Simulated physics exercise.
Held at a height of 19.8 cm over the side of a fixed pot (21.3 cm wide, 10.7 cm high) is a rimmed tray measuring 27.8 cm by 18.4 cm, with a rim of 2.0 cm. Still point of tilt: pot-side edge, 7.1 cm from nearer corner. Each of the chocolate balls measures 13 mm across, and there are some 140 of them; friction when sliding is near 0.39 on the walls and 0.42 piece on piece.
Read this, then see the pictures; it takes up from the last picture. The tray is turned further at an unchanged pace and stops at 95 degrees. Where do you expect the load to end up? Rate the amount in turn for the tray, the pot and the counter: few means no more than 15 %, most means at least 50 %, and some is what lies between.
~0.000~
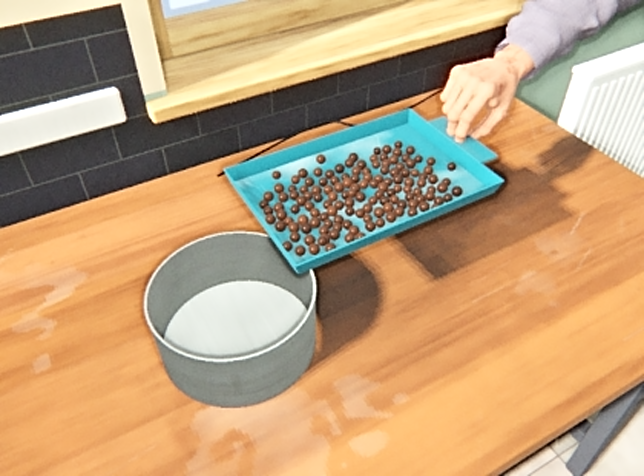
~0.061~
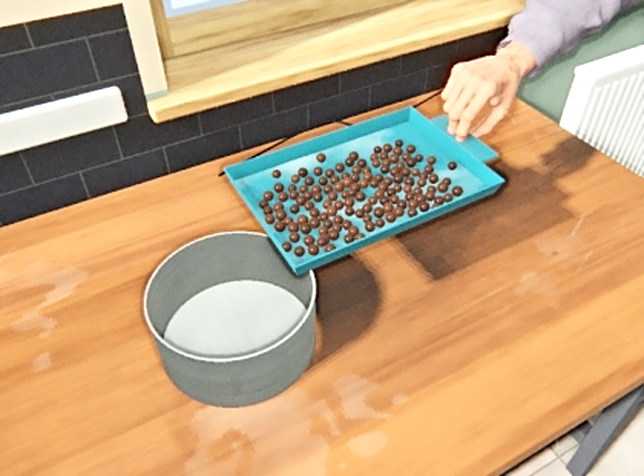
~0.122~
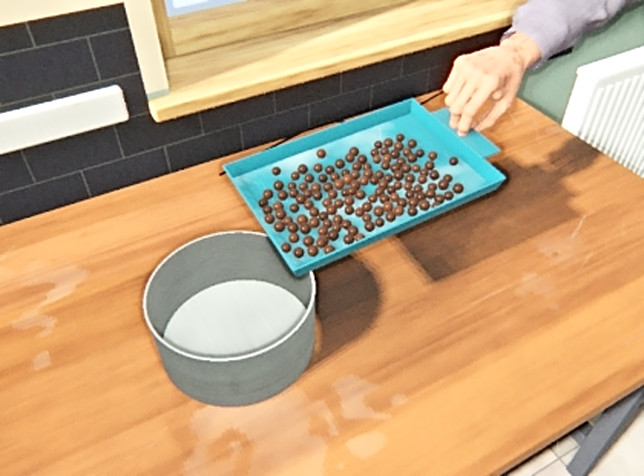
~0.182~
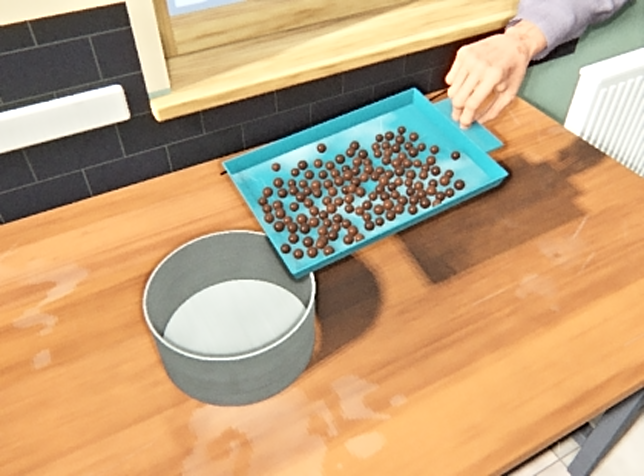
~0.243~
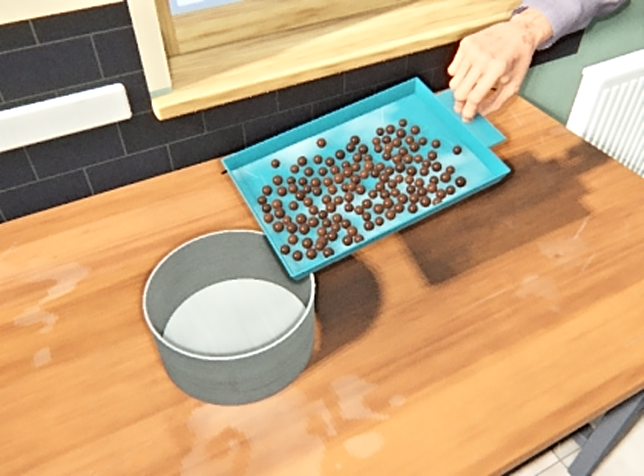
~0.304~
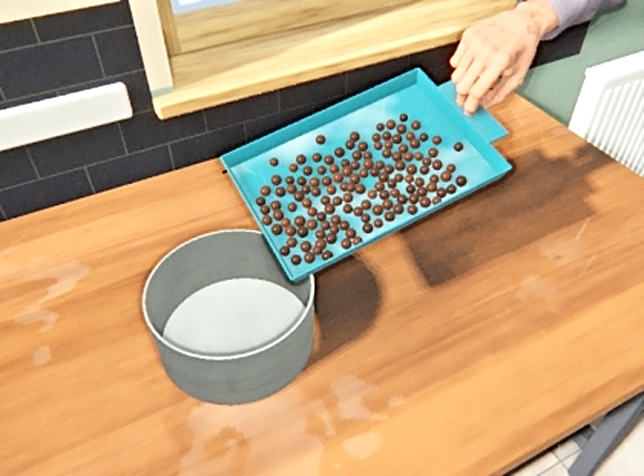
Tray: Few; pot: Some; counter: Most.
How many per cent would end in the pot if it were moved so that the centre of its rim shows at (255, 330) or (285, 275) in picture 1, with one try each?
Roughly 90 per cent, then 55 per cent.
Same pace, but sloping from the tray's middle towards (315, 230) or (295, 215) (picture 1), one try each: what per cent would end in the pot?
Near 65 and 90 per cent, in that order.
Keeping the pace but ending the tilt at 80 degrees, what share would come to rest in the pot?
It would be near 30 per cent.
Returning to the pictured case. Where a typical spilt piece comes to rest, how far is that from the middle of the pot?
About 20 cm from the centre.
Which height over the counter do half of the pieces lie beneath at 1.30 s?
About 24 centimetres.
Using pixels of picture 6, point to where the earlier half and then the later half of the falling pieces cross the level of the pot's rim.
Near (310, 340) at first, near (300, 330) afterwards.
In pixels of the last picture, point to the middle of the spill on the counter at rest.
Centre of spill: Around pixel (314, 428).
Then, at 0.90 s, tilt 53 degrees; the tray holds 100 %, the pot 0 %.
Then, at 1.30 s, tilt 78 degrees; the tray holds 100 %, the pot 0 %.
Then, at 1.78 s, tilt 95 degrees; the tray holds 0 %, the pot 30 %.
By 2.7 s all is still; tray 0 %, pot 30 %, counter 70 %.
